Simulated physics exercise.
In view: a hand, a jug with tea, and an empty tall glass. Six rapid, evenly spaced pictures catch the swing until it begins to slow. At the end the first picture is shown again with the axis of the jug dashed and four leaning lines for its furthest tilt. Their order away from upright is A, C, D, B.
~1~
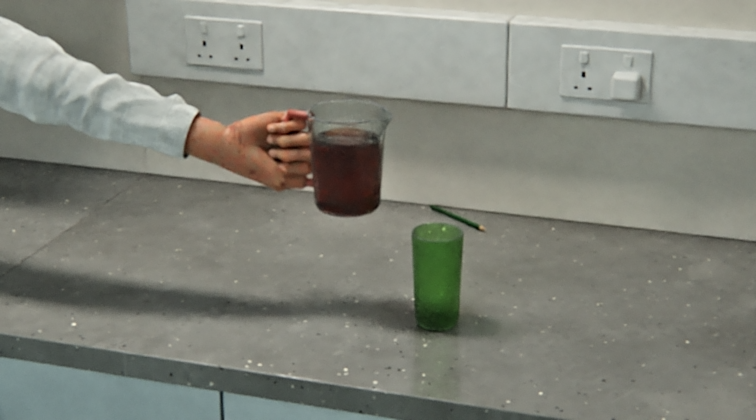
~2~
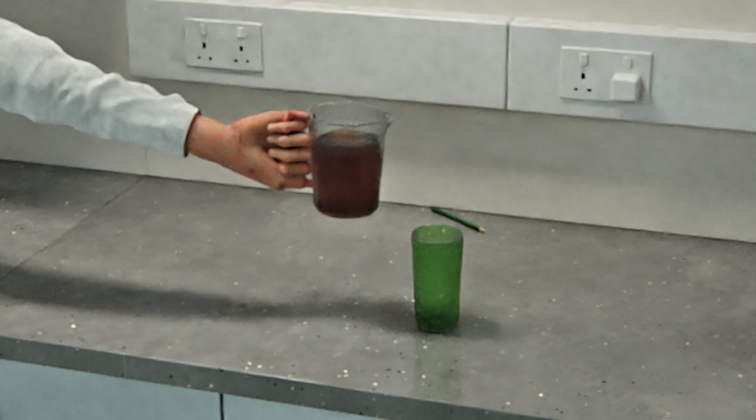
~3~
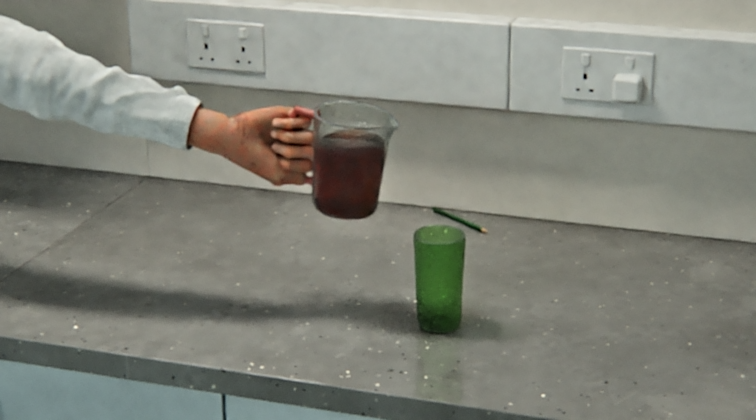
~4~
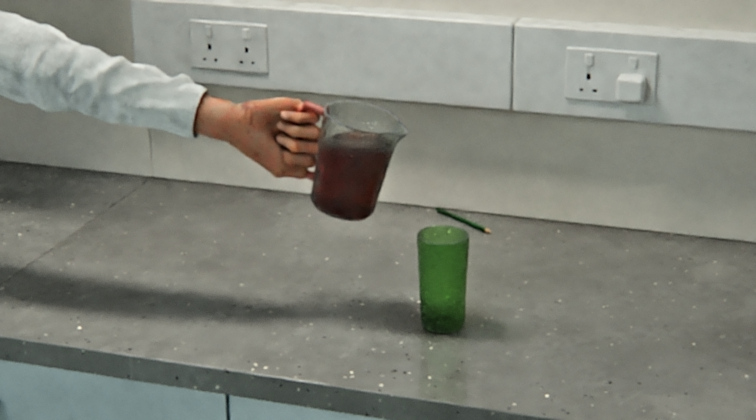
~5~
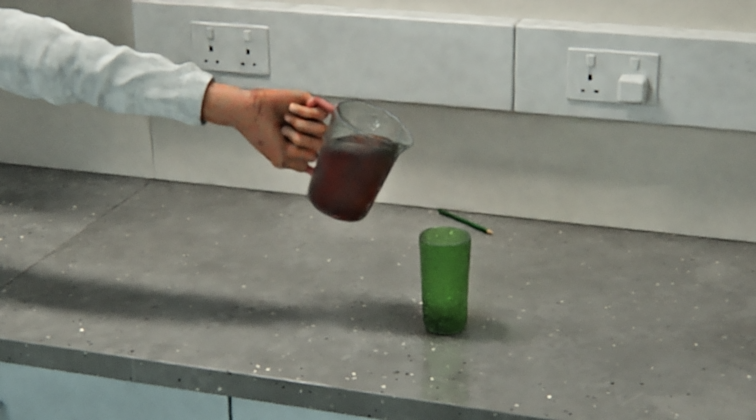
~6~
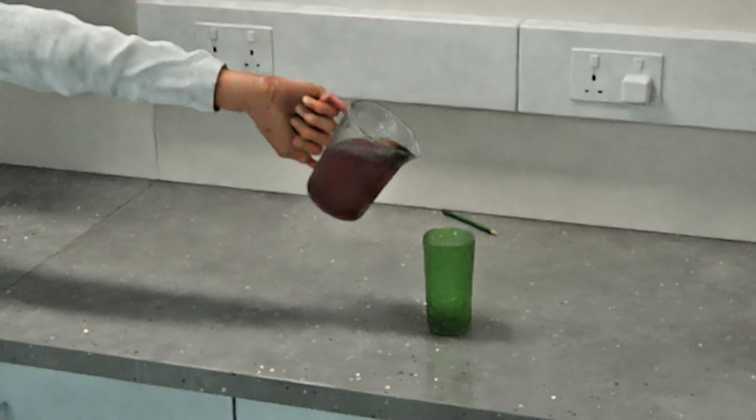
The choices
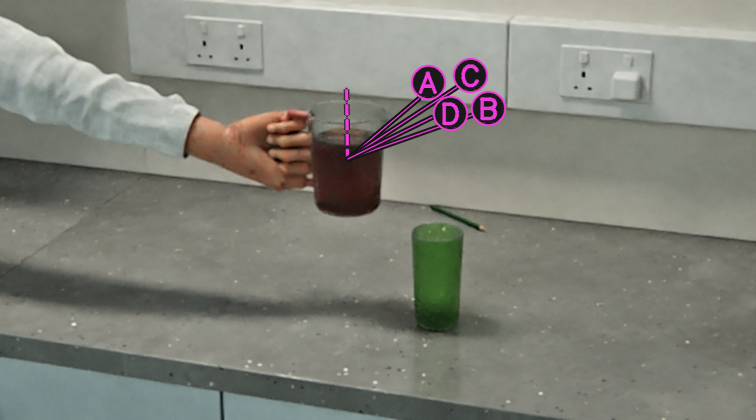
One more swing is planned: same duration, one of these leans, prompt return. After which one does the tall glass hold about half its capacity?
Line D.
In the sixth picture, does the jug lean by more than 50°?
No, it does not.
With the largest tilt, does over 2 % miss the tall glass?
No, it does not.
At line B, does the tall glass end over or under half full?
Over half.
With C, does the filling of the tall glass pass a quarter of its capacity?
Yes, it does.
On the marked copy, A at (419, 98); B at (472, 114); C at (457, 87); D at (432, 117).
If A is chosen, the tall glass ends with about 18 % of what it can hold.
If B is chosen, the tall glass ends with about 69 % of what it can hold.
If C is chosen, the tall glass ends with about 31 % of what it can hold.
If D is chosen, the tall glass ends with about 48 % of what it can hold.
